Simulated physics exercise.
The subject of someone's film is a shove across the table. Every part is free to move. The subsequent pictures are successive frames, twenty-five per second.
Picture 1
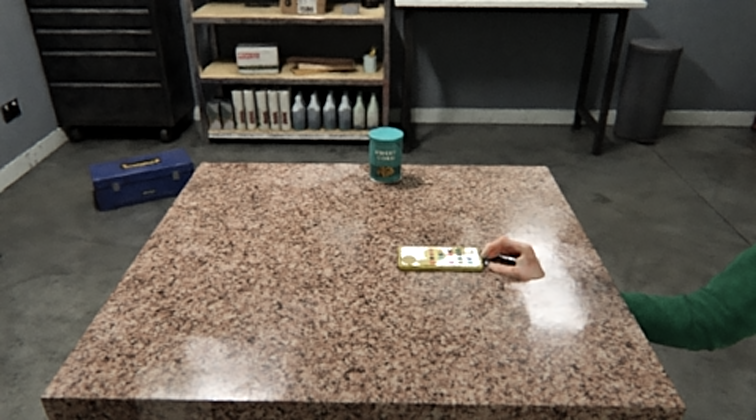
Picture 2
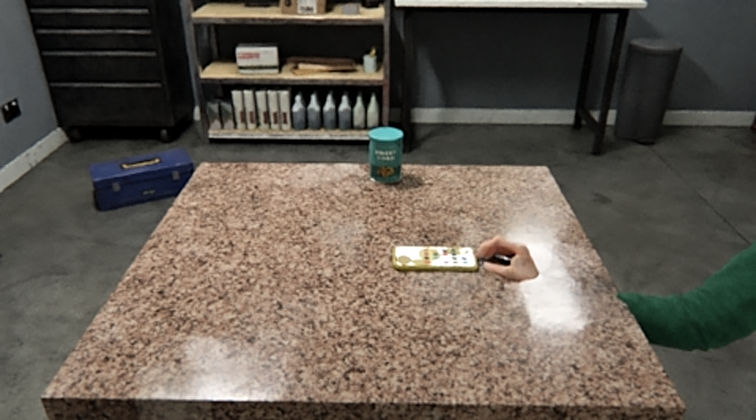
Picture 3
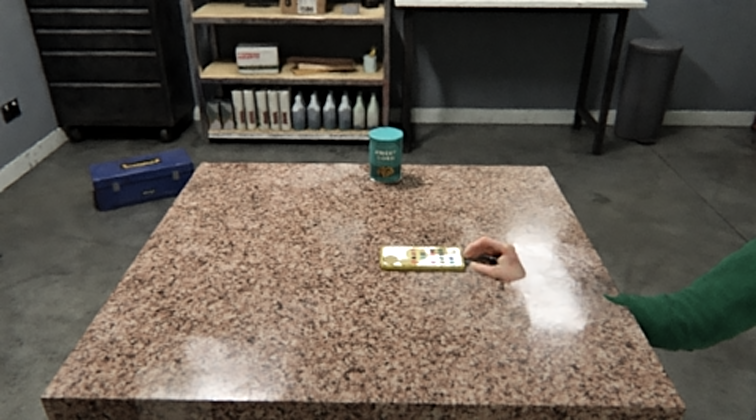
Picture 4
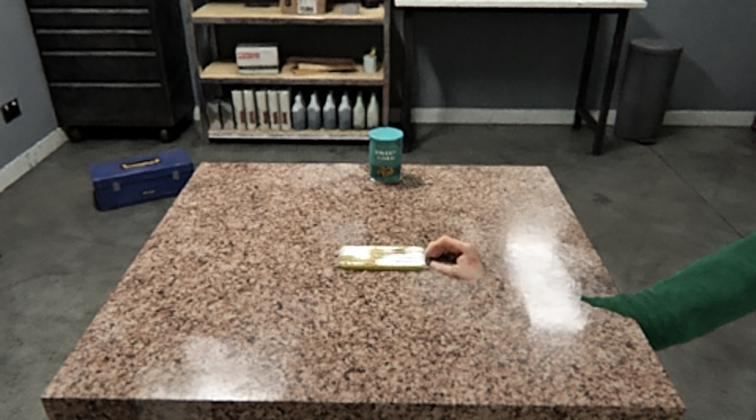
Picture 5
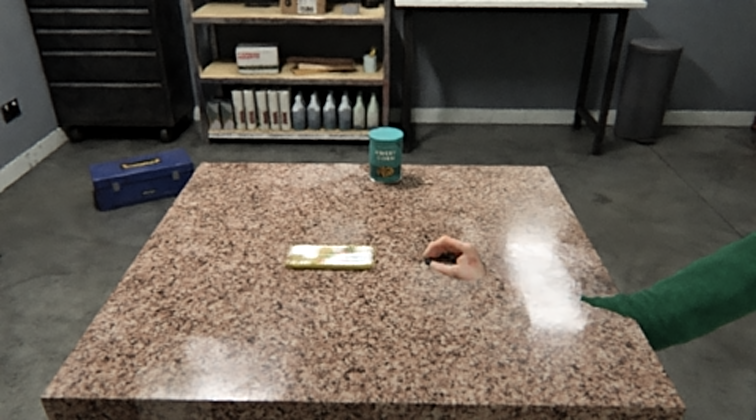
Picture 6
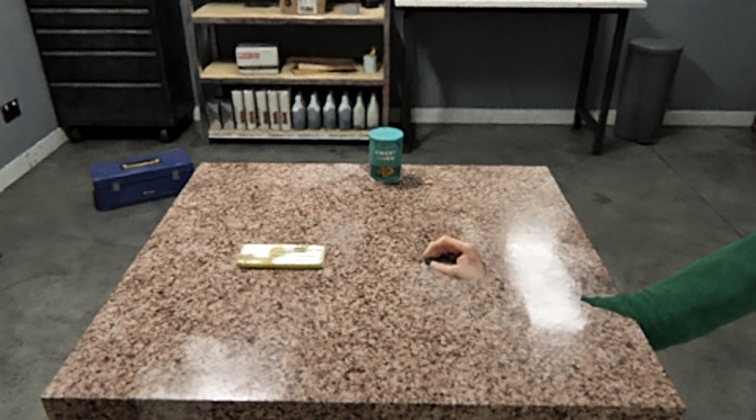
On a speckled stone tabletop in a workshop, a hand in a green sleeve pushed a shiny yellow phone leftward past a teal can, then stayed put while the phone slid farther left alone.
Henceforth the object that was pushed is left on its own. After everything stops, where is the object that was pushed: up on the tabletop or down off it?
It is down off the table.
Then, 0.20 s past the last view, yellow phone now off the table.
Then, 0.30 s past the last view, things are still on the move.
Then, 0.50 s past the last view, as before.
Finally, off the table, yellow phone.
